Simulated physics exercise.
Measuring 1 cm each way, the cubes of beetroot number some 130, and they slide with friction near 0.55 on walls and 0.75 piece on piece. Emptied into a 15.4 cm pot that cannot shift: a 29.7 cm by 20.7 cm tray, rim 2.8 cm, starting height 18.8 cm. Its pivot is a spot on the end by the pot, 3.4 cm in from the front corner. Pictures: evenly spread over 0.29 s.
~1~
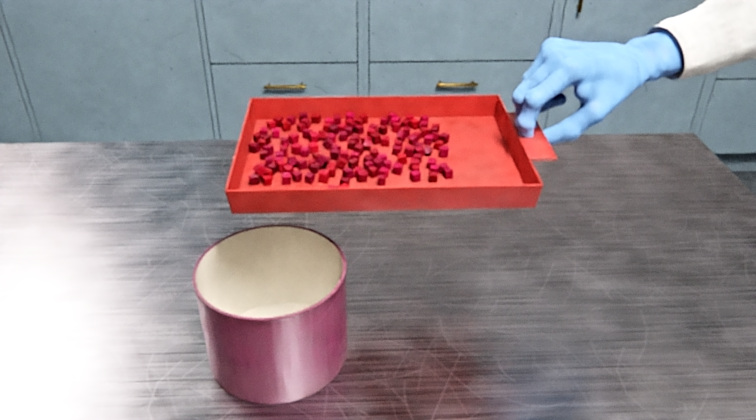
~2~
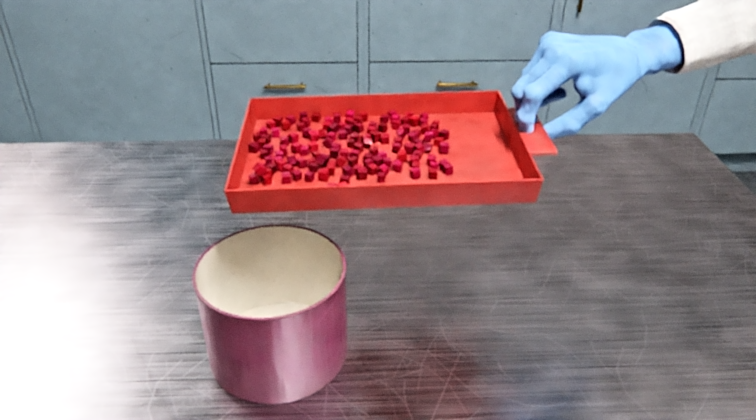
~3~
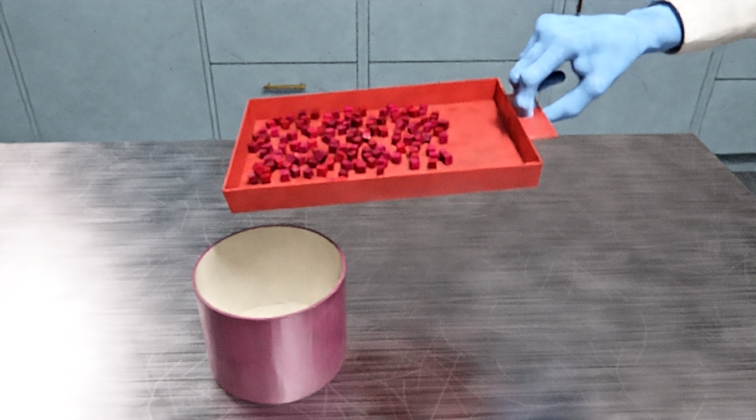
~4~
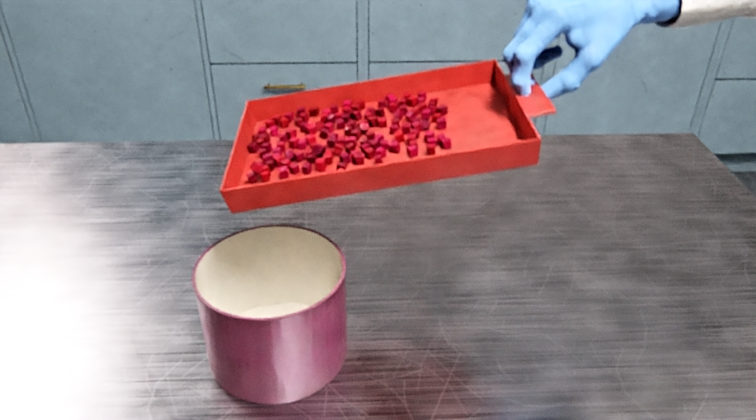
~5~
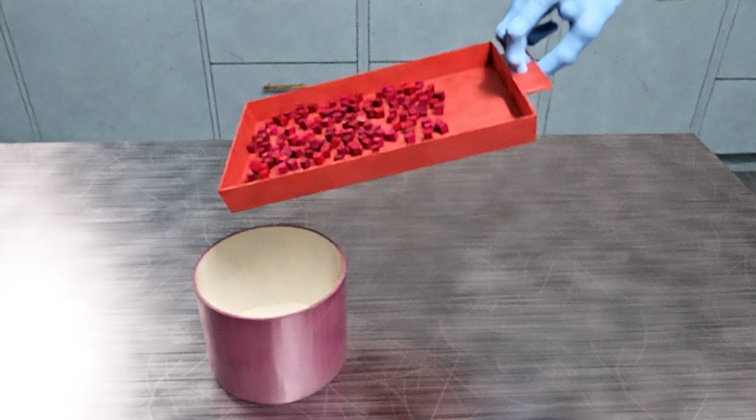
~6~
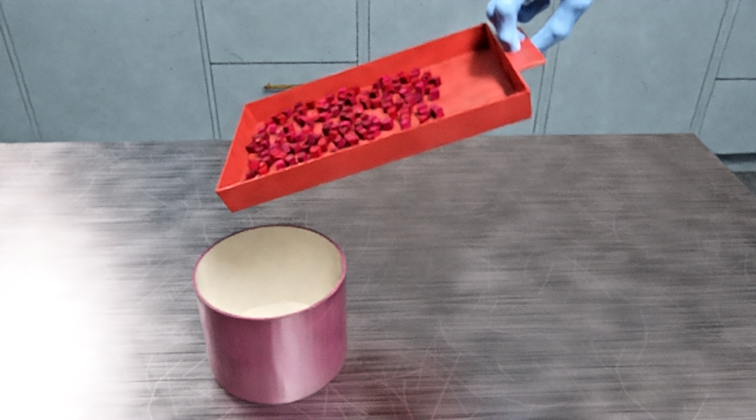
Red tray of small beetroot cubes tilting down to the left above a pot as a blue-gloved hand raises its right end.
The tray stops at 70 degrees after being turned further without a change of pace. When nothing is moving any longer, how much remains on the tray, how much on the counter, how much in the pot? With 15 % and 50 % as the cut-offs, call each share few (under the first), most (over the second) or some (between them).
My estimate: Tray: Most, counter: Some, pot: Few.
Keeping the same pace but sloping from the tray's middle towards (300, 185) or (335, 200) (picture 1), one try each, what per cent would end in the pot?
I'd put it at about 5 per cent for the first tilt and about 20 per cent for the second.
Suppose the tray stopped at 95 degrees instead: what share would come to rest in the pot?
Estimate: Roughly 0 percent.
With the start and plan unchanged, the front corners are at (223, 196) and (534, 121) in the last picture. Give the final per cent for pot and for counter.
Per cent by place - pot 5, counter 20.
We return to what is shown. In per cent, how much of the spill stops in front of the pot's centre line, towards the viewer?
About 0 per cent.
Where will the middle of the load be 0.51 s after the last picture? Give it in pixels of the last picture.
Approximately (256, 125) in the last view.
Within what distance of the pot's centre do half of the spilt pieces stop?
28 cm.
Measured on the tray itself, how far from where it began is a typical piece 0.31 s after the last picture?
Displacement on the tray: Roughly 3 cm.
Then, 0.31 s after the last picture, tilt 44 degrees; the tray holds 100 %, the pot 0 %.
Then, 0.51 s after the last picture, tilt 61 degrees; the tray holds 100 %, the pot 0 %.
Then, 0.83 s after the last picture, tilt 70 degrees; the tray holds 80 %, the pot 0 %.
In the end, tray 75 %, counter 25 %, pot 0 %.
